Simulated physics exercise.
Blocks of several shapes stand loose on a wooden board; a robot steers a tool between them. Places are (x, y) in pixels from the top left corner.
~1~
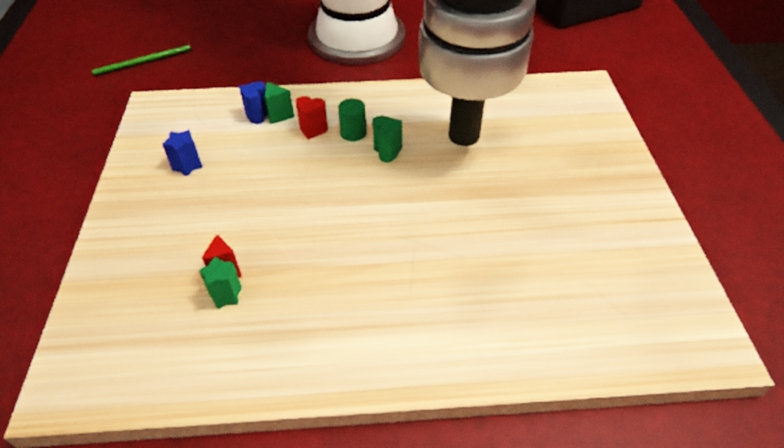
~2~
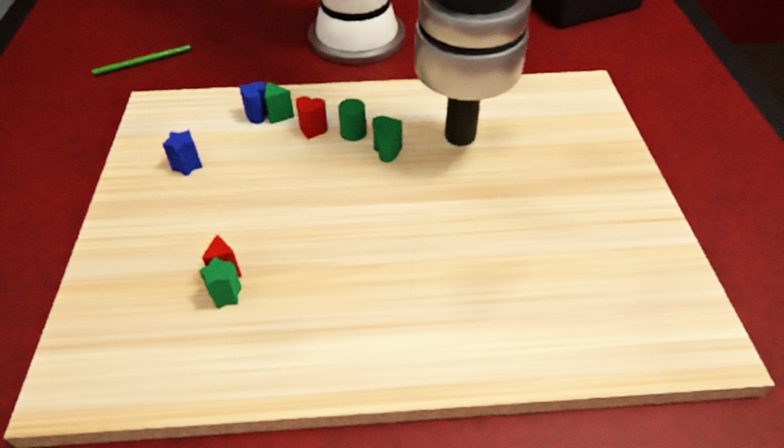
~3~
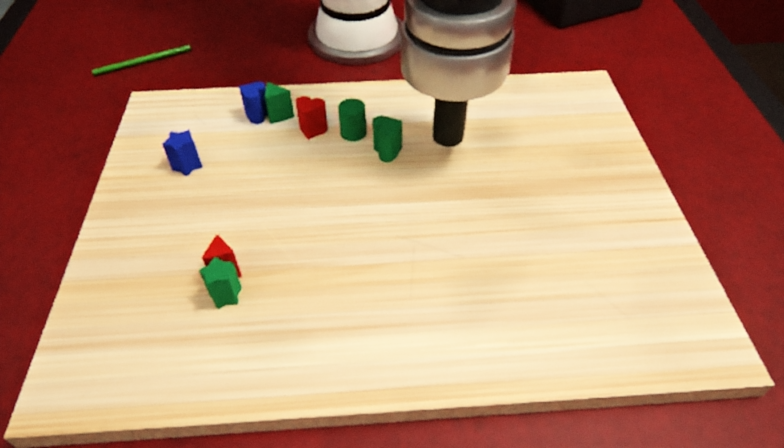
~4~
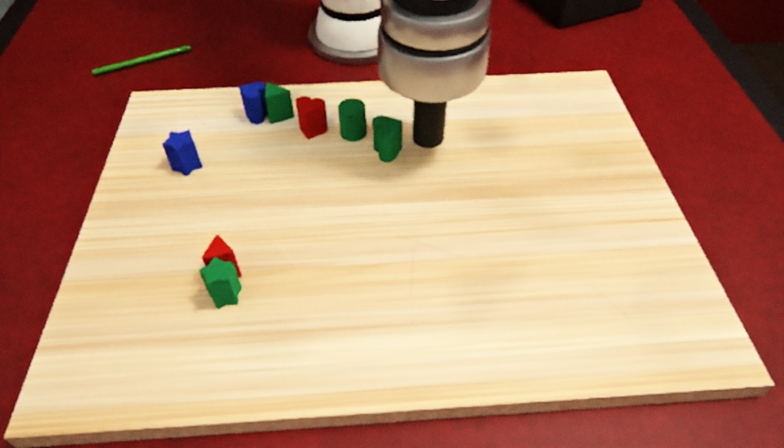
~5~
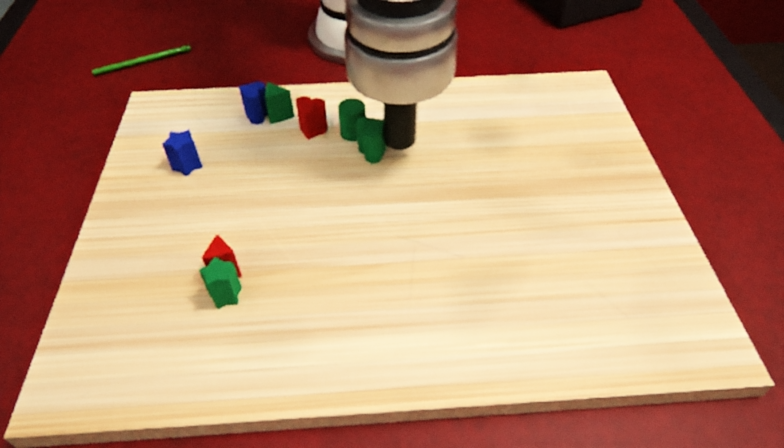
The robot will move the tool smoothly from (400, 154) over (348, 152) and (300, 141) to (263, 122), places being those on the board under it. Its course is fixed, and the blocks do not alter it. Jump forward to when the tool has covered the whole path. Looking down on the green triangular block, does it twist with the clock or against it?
From above, the turn goes clockwise.
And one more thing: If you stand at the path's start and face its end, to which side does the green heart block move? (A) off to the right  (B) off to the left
It's B.
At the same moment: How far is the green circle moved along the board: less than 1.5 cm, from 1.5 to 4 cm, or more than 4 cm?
The block winds up within 1.5 cm of where it is now.
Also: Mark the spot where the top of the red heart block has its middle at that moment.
Around pixel (299, 94).
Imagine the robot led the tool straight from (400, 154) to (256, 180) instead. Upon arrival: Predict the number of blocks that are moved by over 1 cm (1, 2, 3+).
I reckon the push displaces only one of the blocks by more than 1 cm.
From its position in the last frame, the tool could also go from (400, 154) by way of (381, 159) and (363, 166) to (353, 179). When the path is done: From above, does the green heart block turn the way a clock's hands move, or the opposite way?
Clockwise, from overhead.
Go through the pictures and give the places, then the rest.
In the first picture, tool's lower end (464, 137); blue heart block (252, 89); green triangular block (274, 90); red heart block (309, 103); green circle (352, 106); green heart block (387, 124).
In the second picture, tool (460, 137); blocks still.
In the third picture, tool (448, 138); blocks still.
In the fourth picture, tool (428, 139); blocks still.
In the fifth picture, tool (400, 141); blue heart block (252, 89); green triangular block (274, 90); red heart block (309, 103); green circle (352, 106); green heart block (371, 126).
On the path given first. One third of the way, tool (345, 139); green heart block (315, 126), turned 20° anticlockwise.
Two thirds of the way, tool (297, 128); red heart block (302, 97), turned 55° clockwise; green heart block (267, 122), turned 60° anticlockwise.
At the end, tool (260, 109); blue heart block (243, 83); green triangular block (269, 82), turned 60° clockwise; red heart block (299, 94), turned 80° clockwise; green circle still; green heart block (259, 122), turned 70° anticlockwise.
